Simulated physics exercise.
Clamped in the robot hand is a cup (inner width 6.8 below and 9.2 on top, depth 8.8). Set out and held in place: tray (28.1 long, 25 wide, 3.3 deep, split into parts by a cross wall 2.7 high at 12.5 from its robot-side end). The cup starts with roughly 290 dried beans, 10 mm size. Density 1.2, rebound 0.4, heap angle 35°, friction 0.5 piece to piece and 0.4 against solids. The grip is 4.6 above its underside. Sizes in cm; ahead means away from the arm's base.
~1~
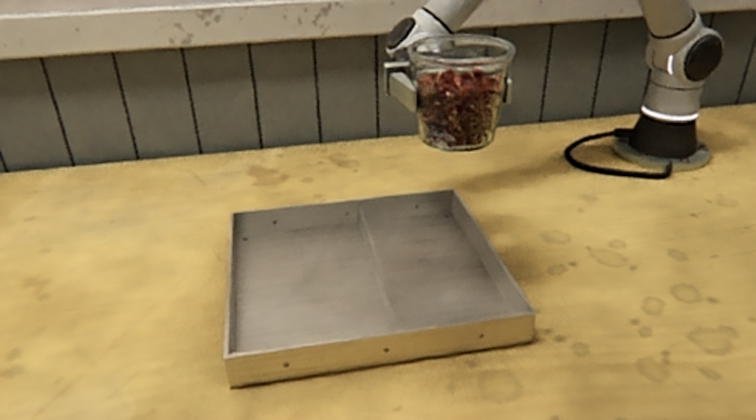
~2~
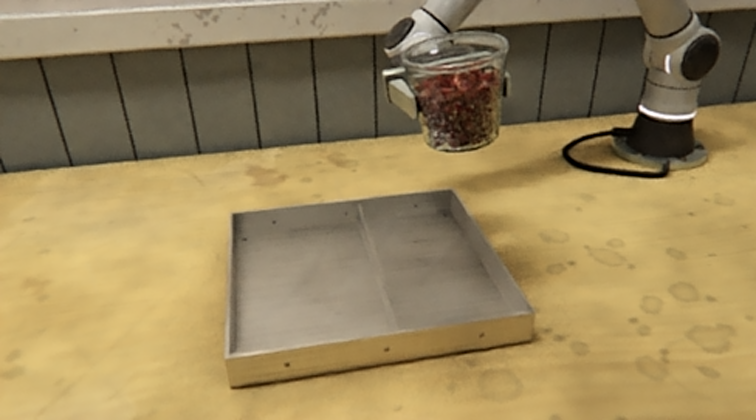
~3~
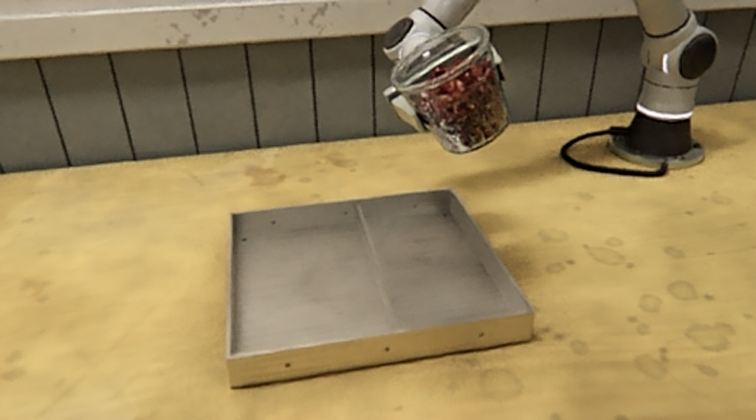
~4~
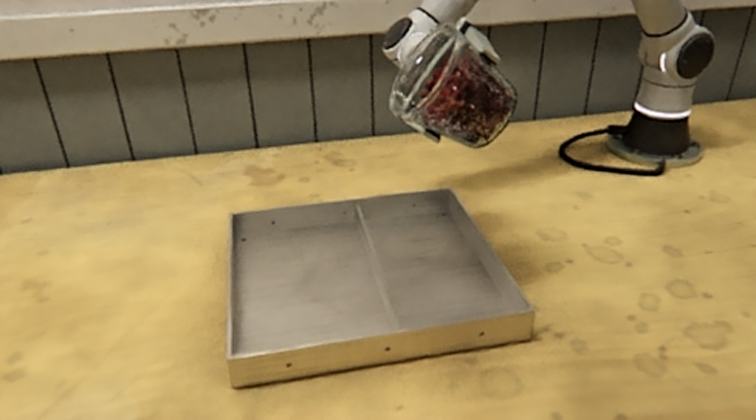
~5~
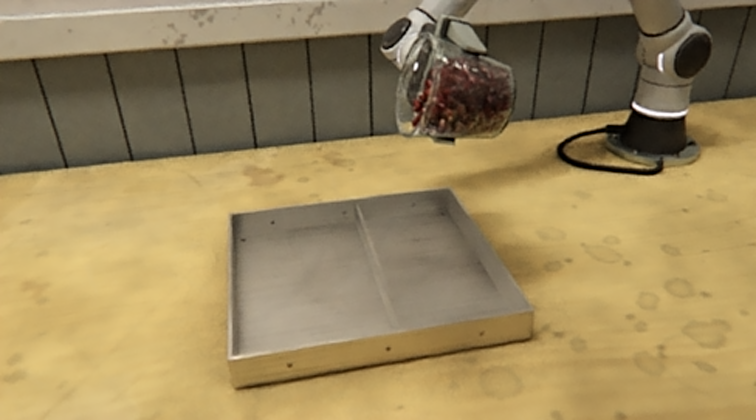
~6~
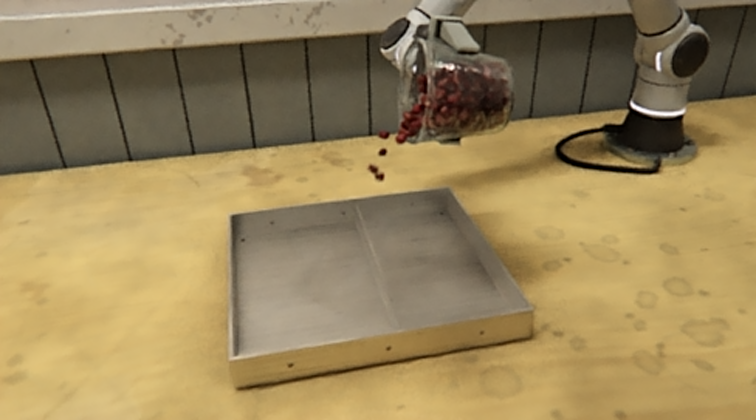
Above a divided metal tray on a stained yellow table, a robot arm held a clear cup of dark red beans, tilted it steadily over to the left, and a few beans dropped out.
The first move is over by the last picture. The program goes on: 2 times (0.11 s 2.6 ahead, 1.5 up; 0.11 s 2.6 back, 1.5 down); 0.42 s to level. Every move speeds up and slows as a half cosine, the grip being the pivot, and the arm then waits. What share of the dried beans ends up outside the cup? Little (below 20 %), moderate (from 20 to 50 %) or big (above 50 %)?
Share outside the cup: Big (above 50 %).
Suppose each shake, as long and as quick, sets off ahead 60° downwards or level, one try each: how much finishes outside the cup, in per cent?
Some 20 and 70 per cent.
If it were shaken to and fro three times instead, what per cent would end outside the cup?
In that case some 90 per cent.
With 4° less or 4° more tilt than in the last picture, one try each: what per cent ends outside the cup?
About 70 and 85 per cent.
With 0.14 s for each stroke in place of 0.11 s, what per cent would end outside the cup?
Then about 60 per cent.
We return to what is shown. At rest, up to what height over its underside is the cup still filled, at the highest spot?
About 4.5 cm.
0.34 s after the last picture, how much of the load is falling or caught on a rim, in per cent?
About 7 per cent.
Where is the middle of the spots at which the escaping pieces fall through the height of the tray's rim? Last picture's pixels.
Near (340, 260).
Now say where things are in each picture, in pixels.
The first picture shows cup middle at (459, 95), level; upper third of the load around (460, 84), from x 420 to 500, top at y 65; 287 in the cup.
The second picture shows cup middle at (458, 95), tilted 8° forward; upper third of the load around (463, 83), from x 420 to 495, top at y 65.
The third picture shows cup middle at (458, 95), tilted 28° forward; upper third of the load around (466, 81), from x 415 to 500, top at y 60.
The fourth picture shows cup middle at (458, 95), tilted 54° forward; upper third of the load around (466, 79), from x 420 to 505, top at y 55.
The fifth picture shows cup middle at (458, 94), tilted 74° forward; upper third of the load around (467, 78), from x 415 to 505, top at y 60.
The sixth picture shows cup middle at (458, 94), tilted 82° forward; upper third of the load around (473, 82), from x 375 to 505, top at y 65; 284 in the cup, 3 in flight or on a rim.
Then, 0.34 s later, tilted 82° forward, highest piece 22 above the table; 147 in the cup, 108 in the far-side part, 12 in the robot-side part, 20 in flight or on a rim.
Then, 0.69 s later, tilted 30° forward, highest piece 23 above the table; 201 in the far-side part, 63 in the cup, 22 in the robot-side part, 1 in flight or on a rim.
Then, 1.06 s later, level, highest piece 22 above the table; 201 in the far-side part, 63 in the cup, 23 in the robot-side part.
Then, 2.11 s later, level, highest piece 21 above the table; 201 in the far-side part, 63 in the cup, 23 in the robot-side part.
At rest, 201 in the far-side part, 63 in the cup, 23 in the robot-side part. That is 78 % outside the cup.
